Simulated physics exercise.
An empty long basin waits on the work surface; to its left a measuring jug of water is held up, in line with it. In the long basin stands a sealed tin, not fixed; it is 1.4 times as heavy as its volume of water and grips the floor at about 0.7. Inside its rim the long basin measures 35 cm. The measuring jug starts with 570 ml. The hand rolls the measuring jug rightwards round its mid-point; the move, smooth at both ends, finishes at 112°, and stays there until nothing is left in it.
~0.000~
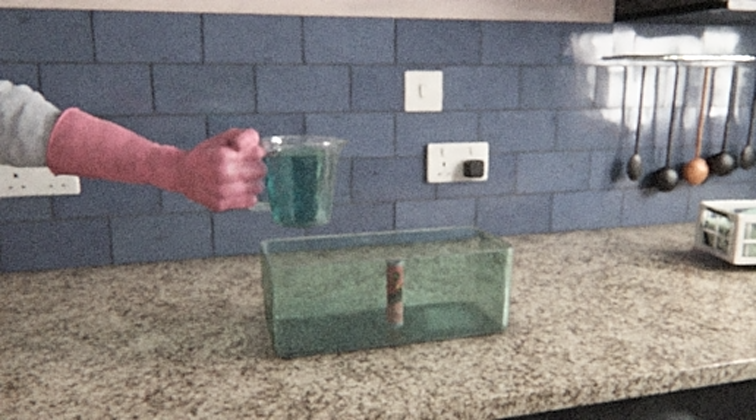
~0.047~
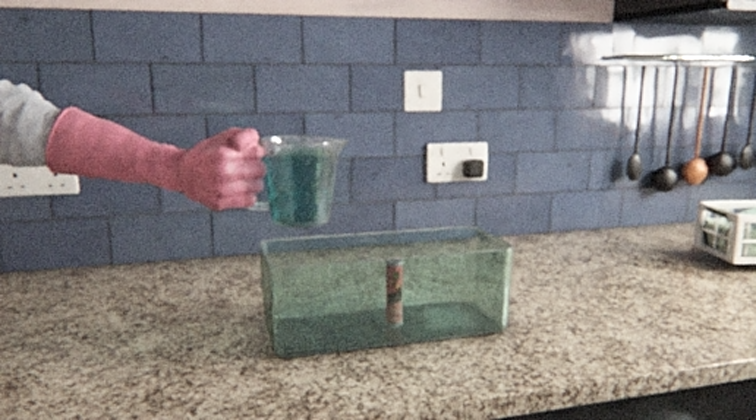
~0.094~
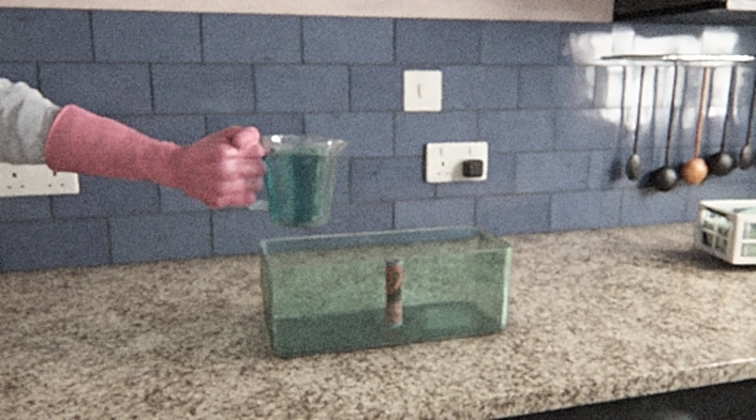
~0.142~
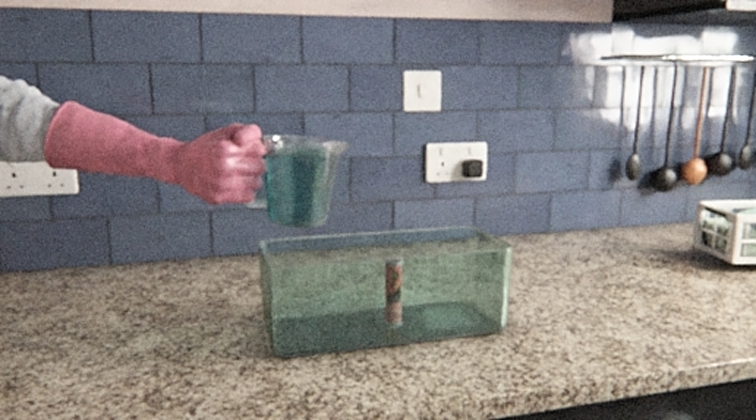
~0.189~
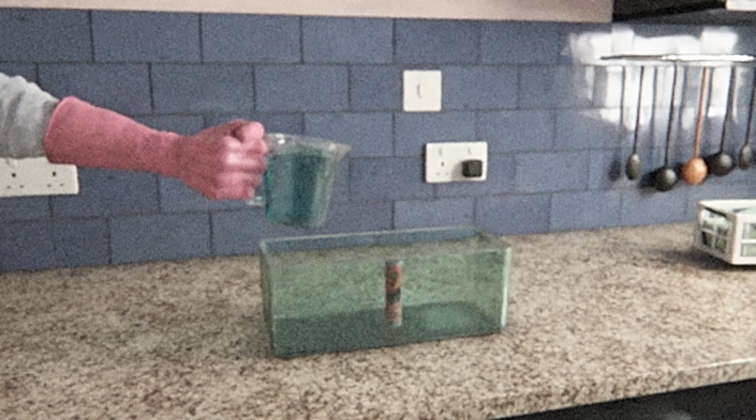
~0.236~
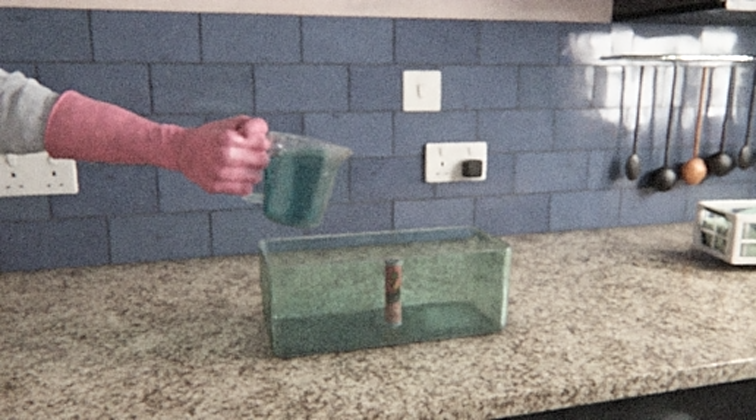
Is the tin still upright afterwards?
The tin topples.
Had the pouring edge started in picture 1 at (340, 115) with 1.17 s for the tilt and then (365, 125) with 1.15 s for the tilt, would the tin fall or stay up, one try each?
First it topples; then it goes over.
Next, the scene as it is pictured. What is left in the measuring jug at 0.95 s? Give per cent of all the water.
Near 14 in a hundred.
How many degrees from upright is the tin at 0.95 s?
It is at some 5°.
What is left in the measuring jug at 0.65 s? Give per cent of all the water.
Near 72 in a hundred.
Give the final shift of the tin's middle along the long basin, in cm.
About 8.5 cm.
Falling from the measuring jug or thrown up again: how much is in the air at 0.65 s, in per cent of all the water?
About 16 per cent.
By 0.65 s the tilt is 71° and 72 per cent is still to pour; the tin stands where it began.
By 0.95 s the tilt is 106° and 14 per cent is still to pour; the tin stands 2 cm from where it began.
By 1.27 s the tilt is 112° and 0 per cent is still to pour; the tin lies on its side.
By 1.61 s the tilt is 112° and 0 per cent is still to pour; the tin lies on its side.
At rest the tin lies on its side.
